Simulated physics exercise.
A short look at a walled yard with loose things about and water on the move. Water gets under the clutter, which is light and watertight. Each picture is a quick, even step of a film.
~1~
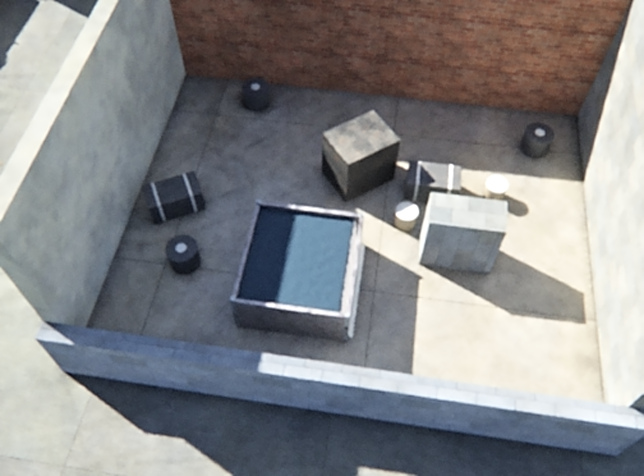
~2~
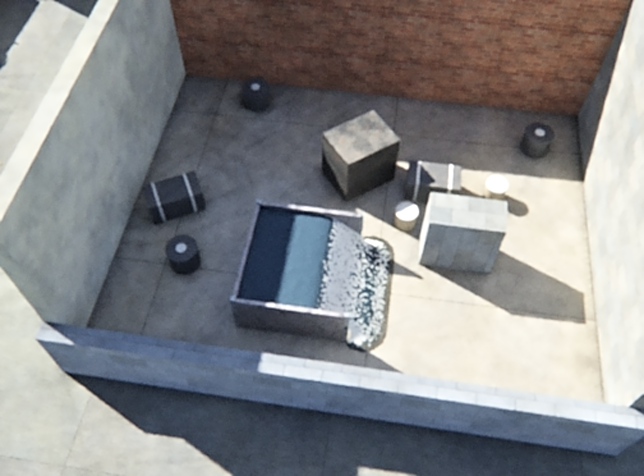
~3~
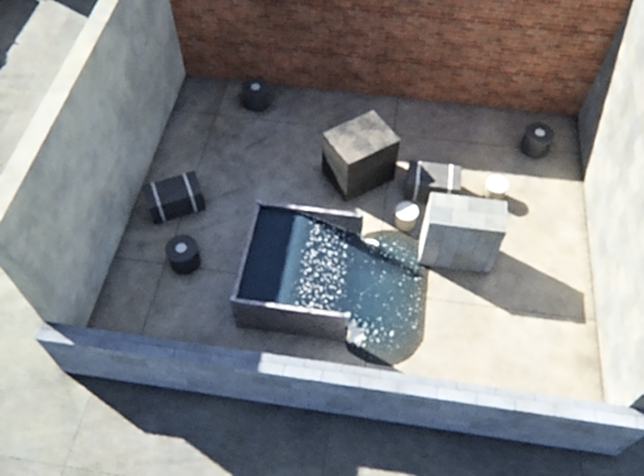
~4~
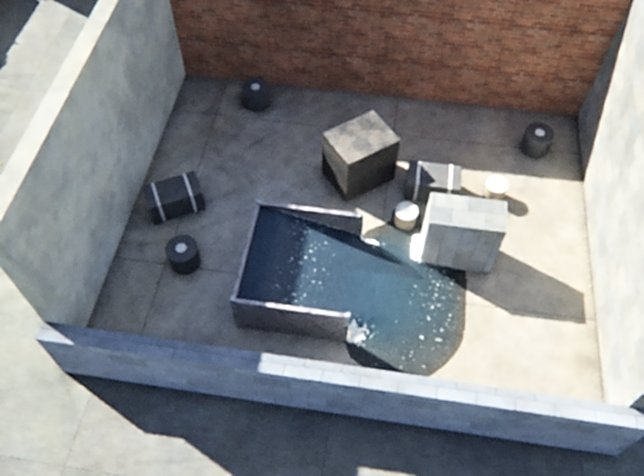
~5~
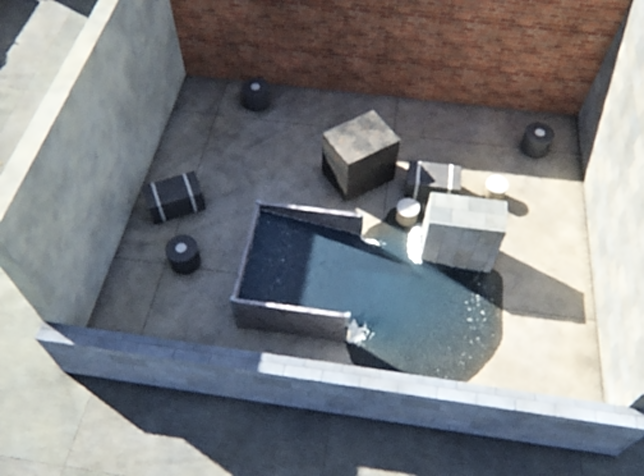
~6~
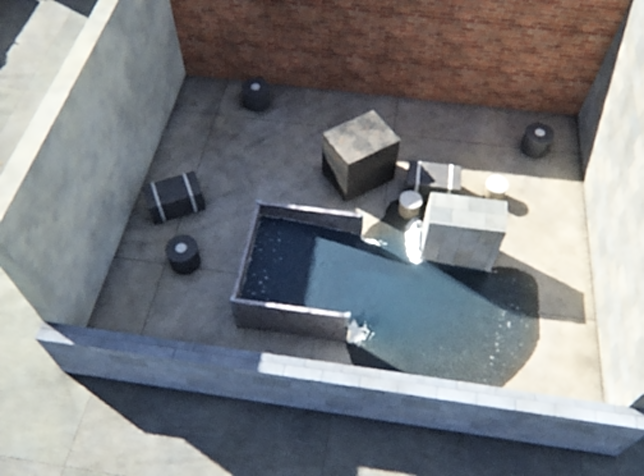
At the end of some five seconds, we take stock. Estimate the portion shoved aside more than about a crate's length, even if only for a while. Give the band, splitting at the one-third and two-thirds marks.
Portion: One third through two thirds.
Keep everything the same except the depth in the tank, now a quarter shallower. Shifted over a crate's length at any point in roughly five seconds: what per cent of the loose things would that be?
60 per cent.
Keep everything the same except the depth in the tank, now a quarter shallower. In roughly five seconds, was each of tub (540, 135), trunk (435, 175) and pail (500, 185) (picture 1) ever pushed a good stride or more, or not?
First one cleared the mark, second one cleared the mark, third one cleared the mark.
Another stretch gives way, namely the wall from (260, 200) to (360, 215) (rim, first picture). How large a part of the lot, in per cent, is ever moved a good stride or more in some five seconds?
About 100 per cent.
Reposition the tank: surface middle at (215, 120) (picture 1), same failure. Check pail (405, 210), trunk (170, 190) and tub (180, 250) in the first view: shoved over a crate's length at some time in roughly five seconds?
Well, in order they come out as moved that far, stayed within it and stayed within it.
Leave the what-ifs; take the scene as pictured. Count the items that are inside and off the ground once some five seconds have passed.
My count is 3.
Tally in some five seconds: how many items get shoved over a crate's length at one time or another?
The count is 4.
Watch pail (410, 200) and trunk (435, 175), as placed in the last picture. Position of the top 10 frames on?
Approximately (376, 186) for one and (437, 113) for the other.
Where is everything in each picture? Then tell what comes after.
The first frame shows a pail at (407, 211), on the bottom; a pail at (498, 184), on the bottom; 0 of 7 have shifted.
The second frame shows a pail at (407, 211) rests on the ground; a pail at (498, 184) rests on the ground; 0 of 7 have shifted.
The third frame shows a pail at (407, 211) rests on the ground; a pail at (498, 184) rests on the ground; 0 of 7 have shifted.
The fourth frame shows a pail at (407, 211) rests on the ground; a pail at (498, 184) rests on the ground; 0 of 7 have shifted.
The fifth frame shows a pail at (409, 207) rests on the ground, close to its start; a pail at (498, 184), on the bottom; 1 of 7 have shifted.
The sixth frame shows a pail at (411, 199), on the bottom, close to its start; a pail at (498, 184), on the bottom; 1 of 7 have shifted.
A moment on, 0 of 7 are well off their spots; 1 afloat.
Next, 3 of 7 are well off their spots; 1 afloat.
Later, 3 of 7 are well off their spots; 2 afloat.
In the end, 4 of 7 are well off their spots, and 4 have been at some point; 3 afloat.
